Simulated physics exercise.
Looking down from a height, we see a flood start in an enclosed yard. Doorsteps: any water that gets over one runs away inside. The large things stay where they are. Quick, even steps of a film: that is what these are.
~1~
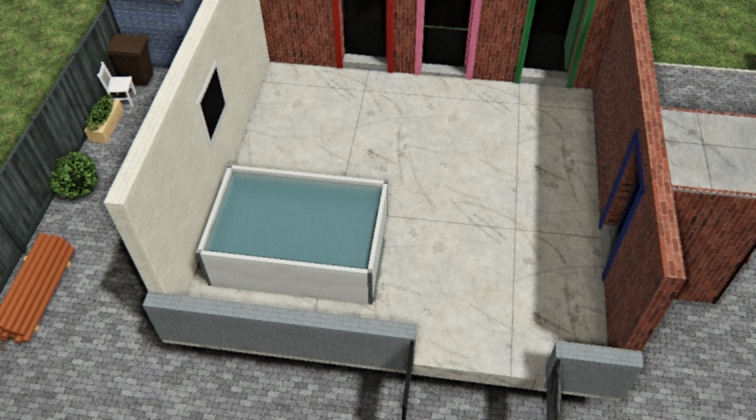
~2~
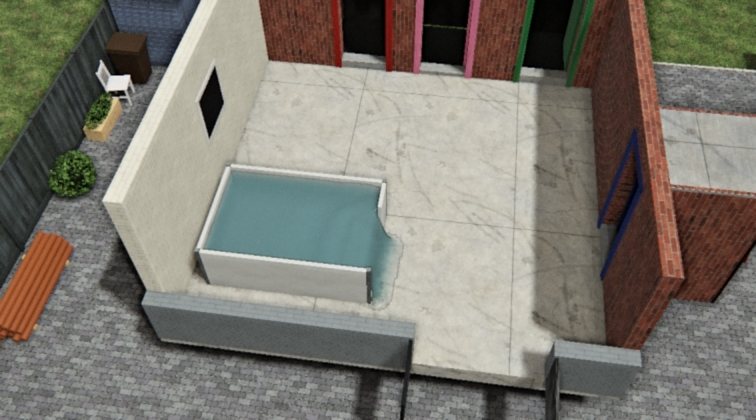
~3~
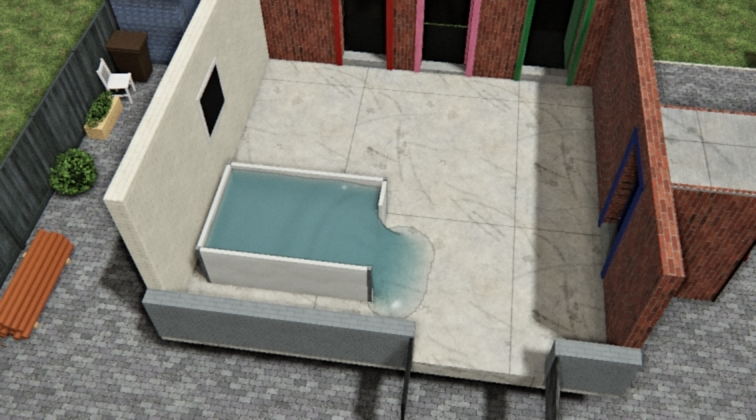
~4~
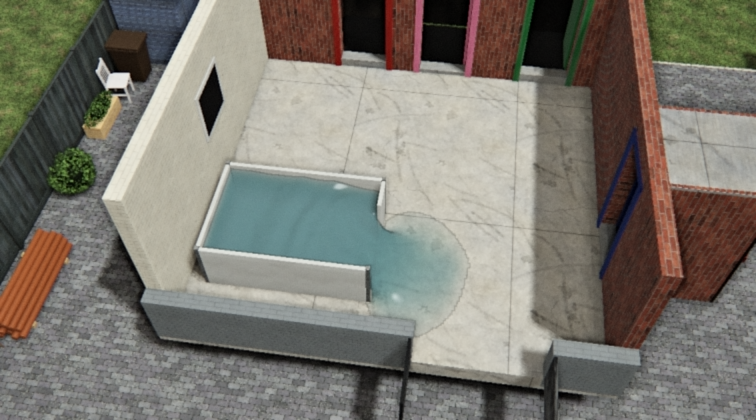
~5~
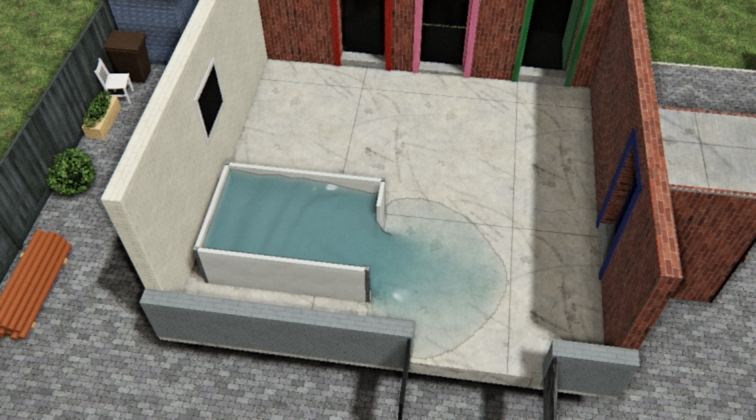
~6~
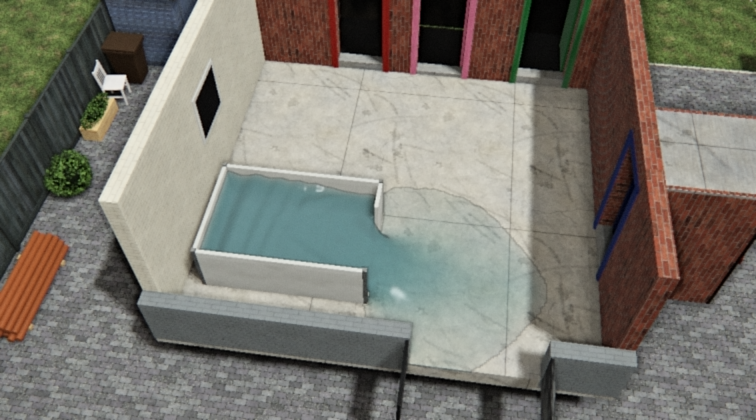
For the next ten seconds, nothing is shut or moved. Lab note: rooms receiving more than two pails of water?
Result: Green door within two pails; red door within two pails; blue door above two pails; pink door within two pails.
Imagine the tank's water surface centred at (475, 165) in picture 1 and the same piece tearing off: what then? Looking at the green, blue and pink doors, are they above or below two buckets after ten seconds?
Green door goes over; blue door is over; pink door is under.
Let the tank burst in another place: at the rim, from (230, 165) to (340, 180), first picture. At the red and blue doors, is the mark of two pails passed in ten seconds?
Red exceeds the limit, blue stays within the limit.
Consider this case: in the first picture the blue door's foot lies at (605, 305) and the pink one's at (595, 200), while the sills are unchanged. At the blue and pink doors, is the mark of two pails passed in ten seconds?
Blue is flooded, pink is flooded.
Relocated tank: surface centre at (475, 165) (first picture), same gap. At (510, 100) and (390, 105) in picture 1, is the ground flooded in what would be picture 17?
In turn: Covered, no water.
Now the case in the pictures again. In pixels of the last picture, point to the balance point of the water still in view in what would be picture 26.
Close to (416, 247), I reckon.
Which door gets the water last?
The door marked red.
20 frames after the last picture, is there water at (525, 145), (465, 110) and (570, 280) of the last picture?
Result, in the order given: Wetted / not wetted / wetted.
A moment on, water covers 35 % of the floor; the green door not reached, the red door not reached, the blue door under two buckets in, the pink door not reached.
Next, water covers 35 % of the floor; the green door not reached, the red door not reached, the blue door over two buckets in, the pink door not reached.
Then, water covers 40 % of the floor; the green door wet at the sill, nothing in, the red door not reached, the blue door far over two buckets in, the pink door not reached.
Later, water covers 70 % of the floor; the green door wet at the sill, nothing in, the red door wet at the sill, nothing in, the blue door far over two buckets in, the pink door wet at the sill, nothing in.
In the end, water covers 95 % of the floor; the green door wet at the sill, nothing in, the red door wet at the sill, nothing in, the blue door far over two buckets in, the pink door wet at the sill, nothing in.
